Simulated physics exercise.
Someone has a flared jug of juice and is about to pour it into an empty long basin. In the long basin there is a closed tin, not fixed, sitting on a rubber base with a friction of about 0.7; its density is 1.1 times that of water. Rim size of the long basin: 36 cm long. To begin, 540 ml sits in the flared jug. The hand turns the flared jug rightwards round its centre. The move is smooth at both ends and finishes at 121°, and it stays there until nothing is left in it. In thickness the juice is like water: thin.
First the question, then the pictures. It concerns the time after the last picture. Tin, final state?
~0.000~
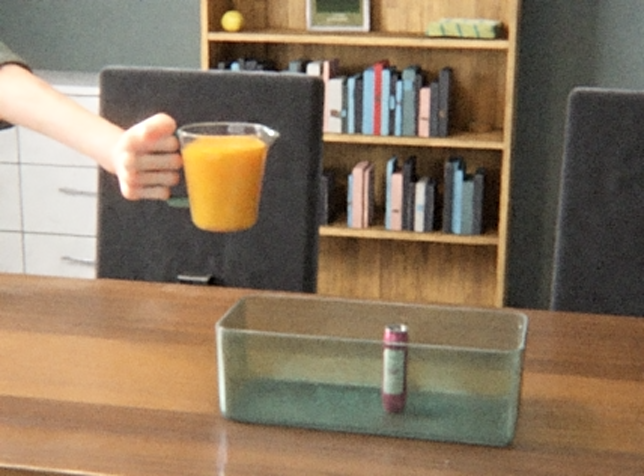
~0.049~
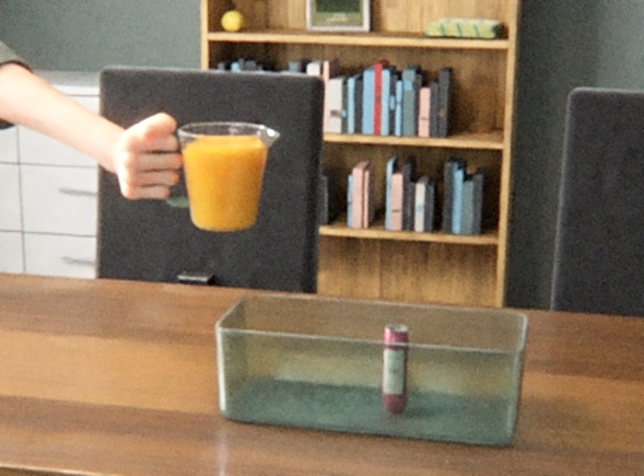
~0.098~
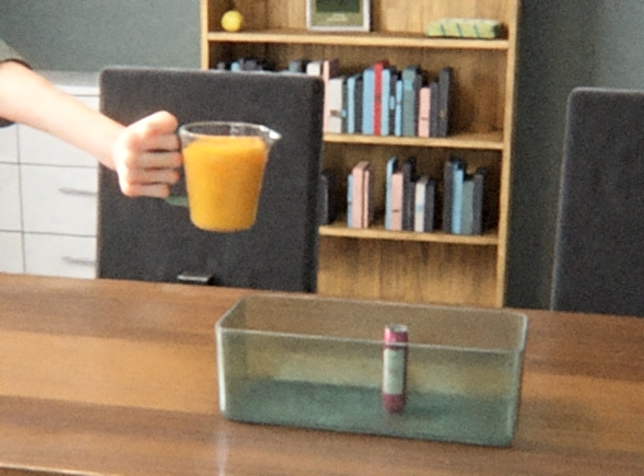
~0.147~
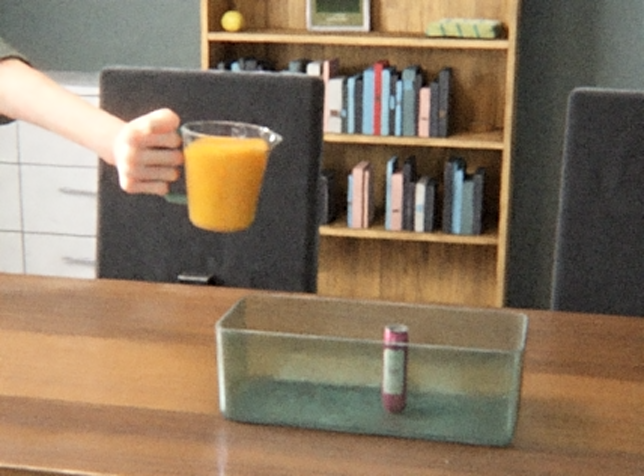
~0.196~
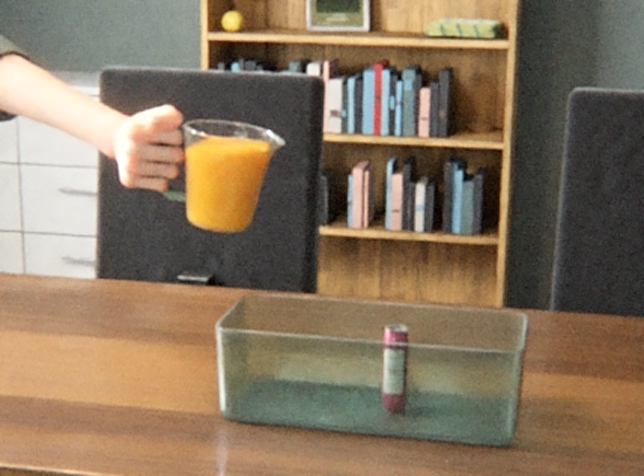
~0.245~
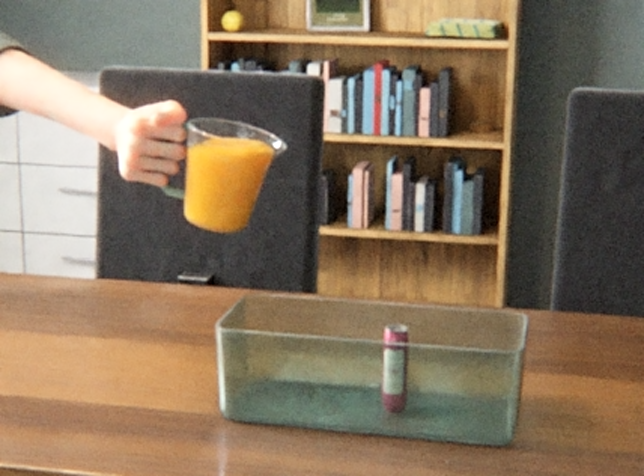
It holds.
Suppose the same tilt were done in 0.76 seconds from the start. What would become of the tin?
The tin would stay balanced.
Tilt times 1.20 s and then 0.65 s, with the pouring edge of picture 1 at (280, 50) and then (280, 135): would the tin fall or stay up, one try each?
Run one: It does not tip. Run two: It does not tip.
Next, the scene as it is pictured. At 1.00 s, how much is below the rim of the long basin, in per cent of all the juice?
The fraction sits near 76 in a hundred.
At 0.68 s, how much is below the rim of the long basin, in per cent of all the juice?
About 8 per cent.
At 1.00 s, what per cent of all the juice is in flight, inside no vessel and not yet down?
Close to 16 per cent.
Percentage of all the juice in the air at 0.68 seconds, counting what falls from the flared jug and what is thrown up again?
Share: Roughly 24 per cent.
Then, 0.68 s in, the tilt is 73° and 68 per cent is still to pour; the tin stands where it began.
Then, 1.00 s in, the tilt is 113° and 7 per cent is still to pour; the tin stands where it began.
Then, 1.34 s in, the tilt is 121° and 0 per cent is still to pour; the tin stands where it began.
Then, 1.70 s in, the tilt is 121° and 0 per cent is still to pour; the tin stands where it began.
Finally, the tin stands where it began.
